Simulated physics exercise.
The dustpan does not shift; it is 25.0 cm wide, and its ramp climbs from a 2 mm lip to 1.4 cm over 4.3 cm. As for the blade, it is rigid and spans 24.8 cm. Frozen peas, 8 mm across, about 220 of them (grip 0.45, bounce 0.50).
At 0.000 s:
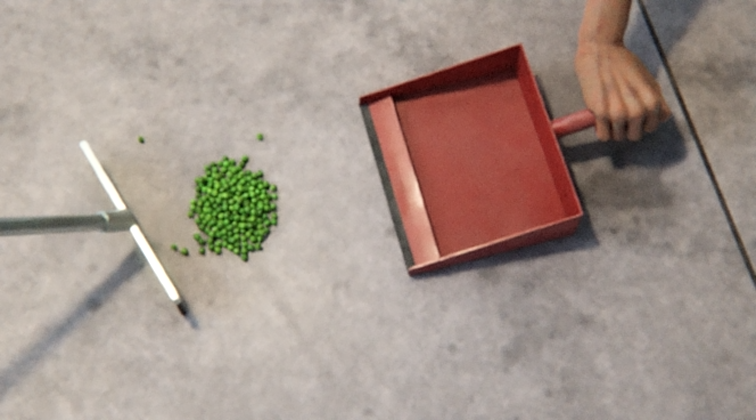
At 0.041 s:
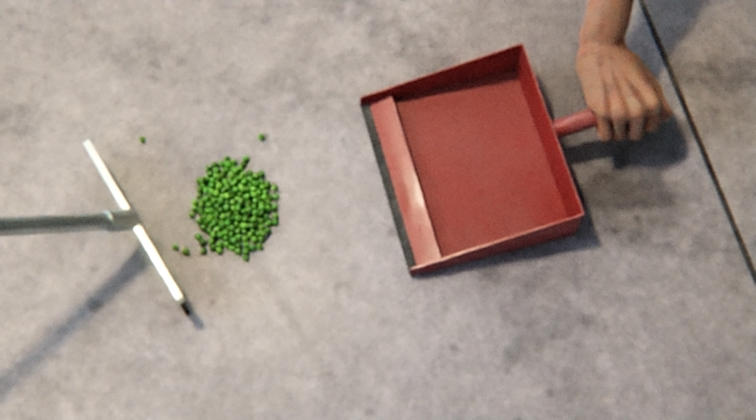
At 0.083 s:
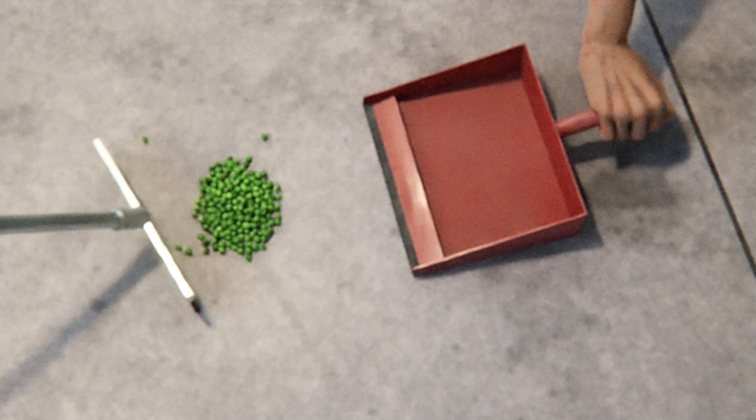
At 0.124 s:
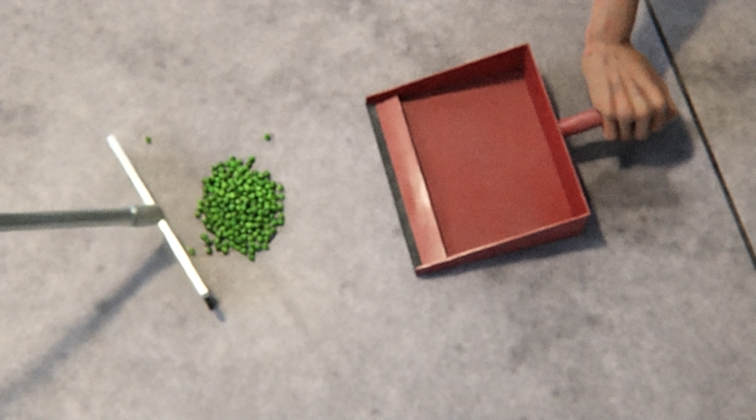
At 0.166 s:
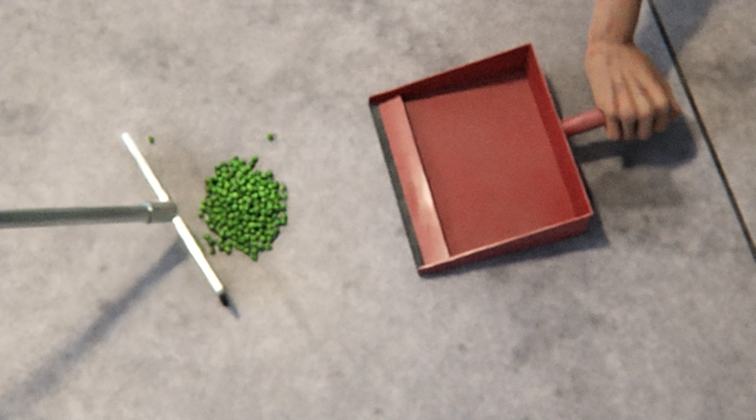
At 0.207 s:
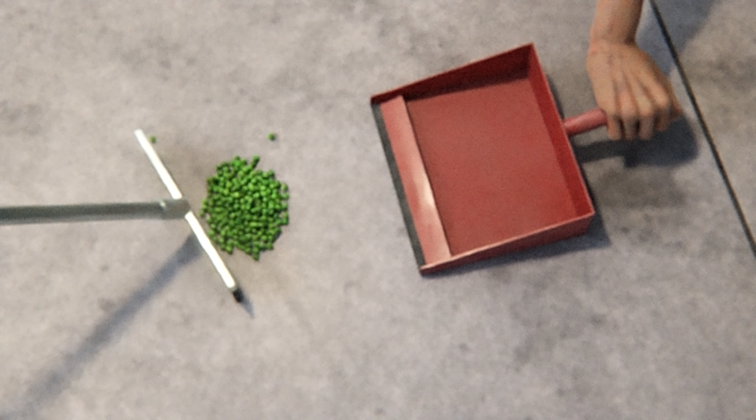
The video shows a heap of small green peas on a gray floor beside a red dustpan, its handle gripped by a hand, while a thin white blade on a pole slides a short way right, reaching the heap's left edge.
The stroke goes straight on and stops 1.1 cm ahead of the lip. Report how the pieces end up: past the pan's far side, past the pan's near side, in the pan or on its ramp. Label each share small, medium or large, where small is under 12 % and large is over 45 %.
Far side: Medium. Near side: Small. Pan: Small.
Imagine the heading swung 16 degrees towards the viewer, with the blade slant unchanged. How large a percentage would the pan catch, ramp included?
Around 0 %.
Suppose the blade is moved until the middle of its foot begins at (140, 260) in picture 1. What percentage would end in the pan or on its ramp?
The pan and its ramp would take some 0 per cent.
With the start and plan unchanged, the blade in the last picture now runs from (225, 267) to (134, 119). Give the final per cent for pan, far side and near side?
That ends as pan 15, far 45, and near 0.
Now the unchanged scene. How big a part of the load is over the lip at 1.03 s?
5 %.
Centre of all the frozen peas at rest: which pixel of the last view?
Once everything settles, the centre is around (366, 153).
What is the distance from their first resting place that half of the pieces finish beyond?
I'd say near 18 cm.
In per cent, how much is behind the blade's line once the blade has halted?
Roughly 5 percent of it.
After 0.51 s, middle of the blade 16 cm from the lip; 0 % over the lip, far side 0 %, near side 0 %.
After 0.71 s, middle of the blade 9 cm from the lip; 0 % over the lip, far side 10 %, near side 0 %.
Then, at 1.03 s, middle of the blade 5 cm from the lip; 5 % over the lip, far side 15 %, near side 0 %.
In the end, at 1.3 s, far side 15 %, near side 0 %, pan 5 %, in front of the lip or behind the blade 80 %.
